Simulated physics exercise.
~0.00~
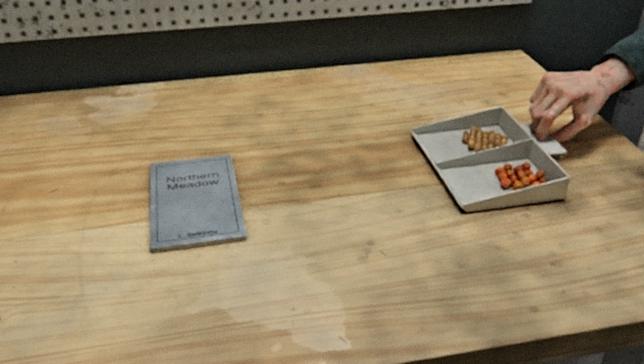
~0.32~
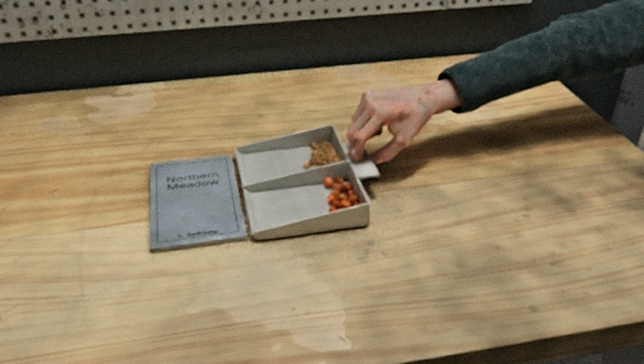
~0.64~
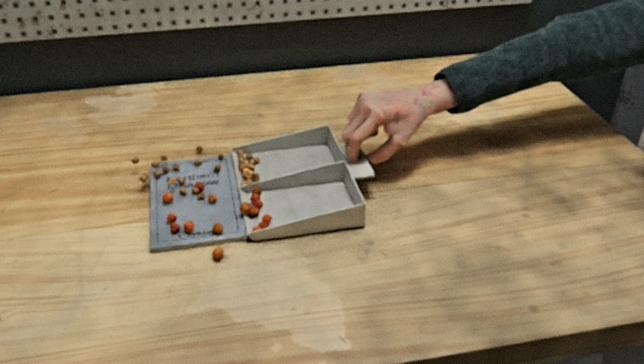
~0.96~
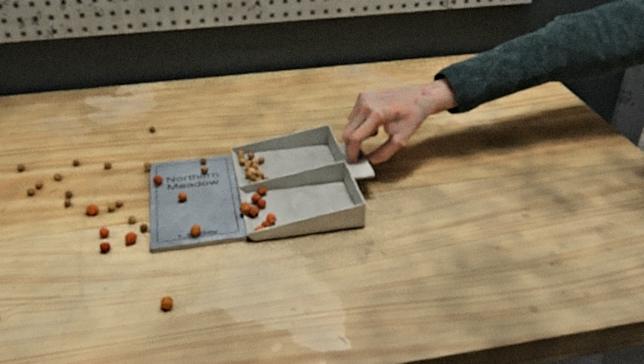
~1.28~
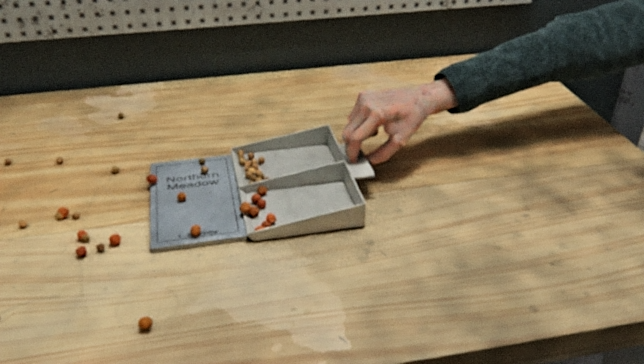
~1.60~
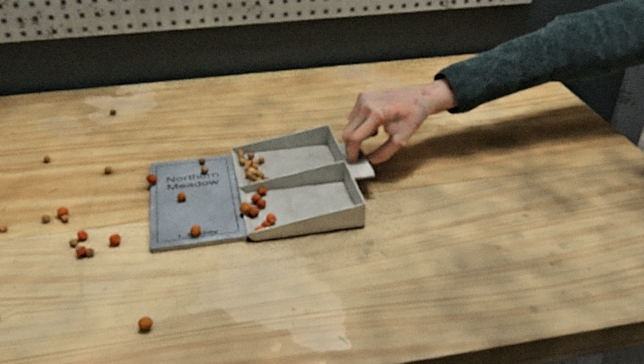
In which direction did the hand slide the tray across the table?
The hand slid the tray to the left, until it stopped against the thin gray book.
Orange and tan bits shot out of a shallow, divided tray when a hand slid it left into a thin gray book on a wooden table. Many rolled over the book and scattered beyond it, while the rest stayed in the tray.
